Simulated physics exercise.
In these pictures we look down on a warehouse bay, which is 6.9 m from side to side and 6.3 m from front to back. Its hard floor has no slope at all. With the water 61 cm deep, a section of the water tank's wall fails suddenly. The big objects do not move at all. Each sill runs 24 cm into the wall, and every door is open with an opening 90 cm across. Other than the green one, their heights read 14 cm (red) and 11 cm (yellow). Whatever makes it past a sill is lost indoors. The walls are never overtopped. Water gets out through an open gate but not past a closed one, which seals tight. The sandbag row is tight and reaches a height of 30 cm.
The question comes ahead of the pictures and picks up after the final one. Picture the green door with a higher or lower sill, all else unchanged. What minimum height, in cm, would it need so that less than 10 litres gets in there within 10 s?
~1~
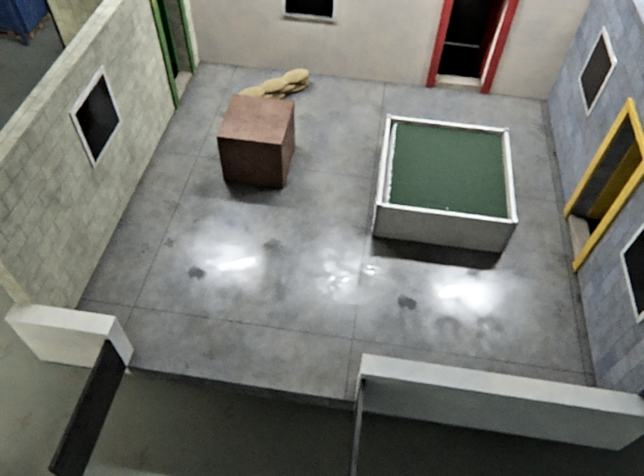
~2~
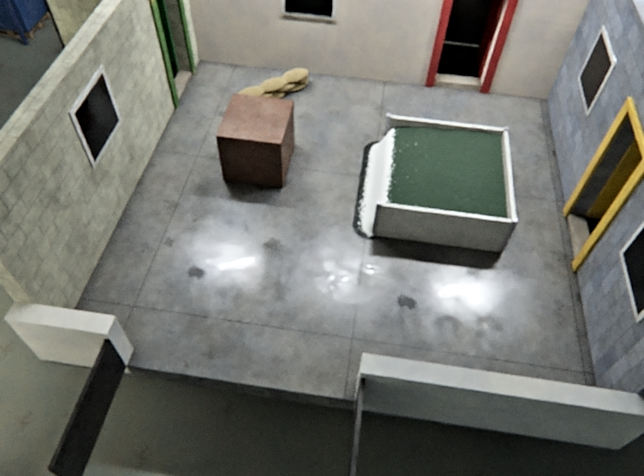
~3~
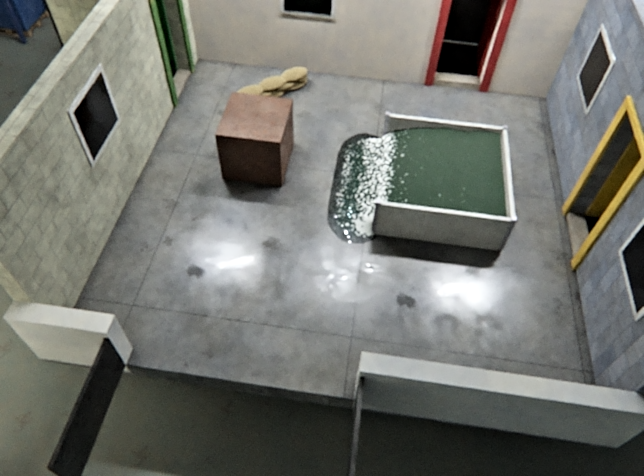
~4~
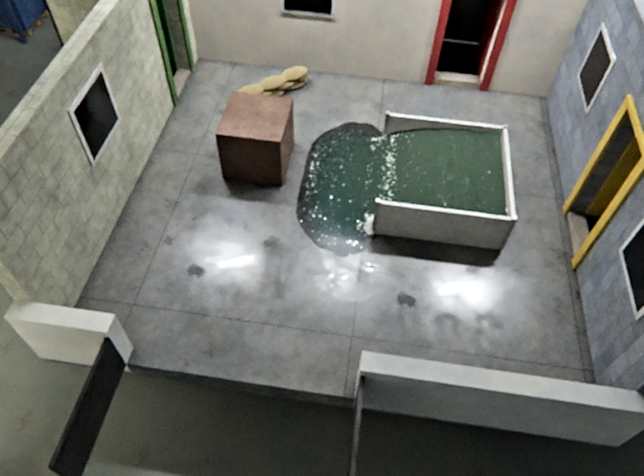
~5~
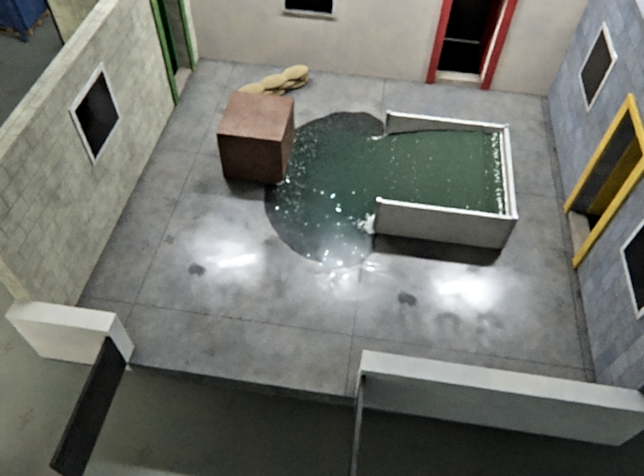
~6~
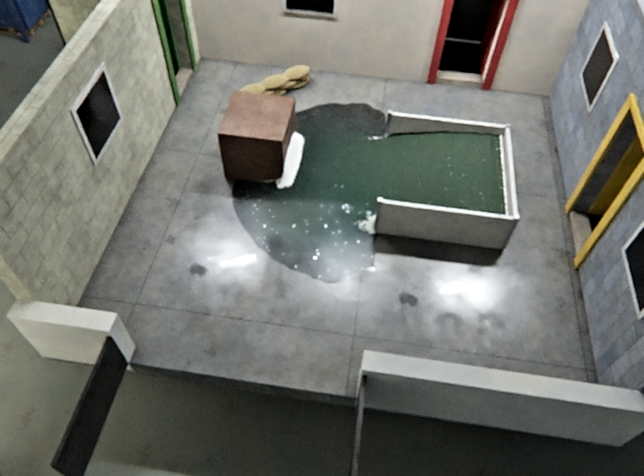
About 6 cm.
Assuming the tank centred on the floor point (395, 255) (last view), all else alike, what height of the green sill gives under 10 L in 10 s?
Roughly 10.0 cm is needed.
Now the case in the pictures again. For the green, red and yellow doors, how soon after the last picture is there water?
The green door at 1.0 seconds, the red door at 2.2 seconds, the yellow door at 5.0 seconds.
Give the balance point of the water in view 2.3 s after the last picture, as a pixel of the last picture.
Centre of the water: Approx. (293, 185) px.
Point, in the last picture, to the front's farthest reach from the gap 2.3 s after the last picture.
Pixel close to (64, 334).
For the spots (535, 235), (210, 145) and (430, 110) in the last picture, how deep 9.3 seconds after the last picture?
Roughly 3, then 5, then 3 cm.
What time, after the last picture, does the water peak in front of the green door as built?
Roughly 4.0 s.
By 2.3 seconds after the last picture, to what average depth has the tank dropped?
Around 12 centimetres.
Then, 0.7 s after the last picture water covers 30 % of the floor, deepest (41 cm) near (299, 173); it has not reached the green door.
Then, 2.3 s after the last picture water covers 50 % of the floor, deepest (30 cm) near (64, 334); 2 cm at the green door, 0 litres in over its 8 cm sill.
Then, 9.3 s after the last picture water covers 95 % of the floor, deepest (8 cm) near (188, 84); 7 cm at the green door, 2 litres in over its 8 cm sill.
At the green door as built, the water peaked near 9 cm, 4.1 s after the last picture.
Run again over the same 10 s with other heights there, 16 litres in over 5 cm, 6 litres over 6.5 cm. The limit of 10 litres is kept from about 6 cm up.
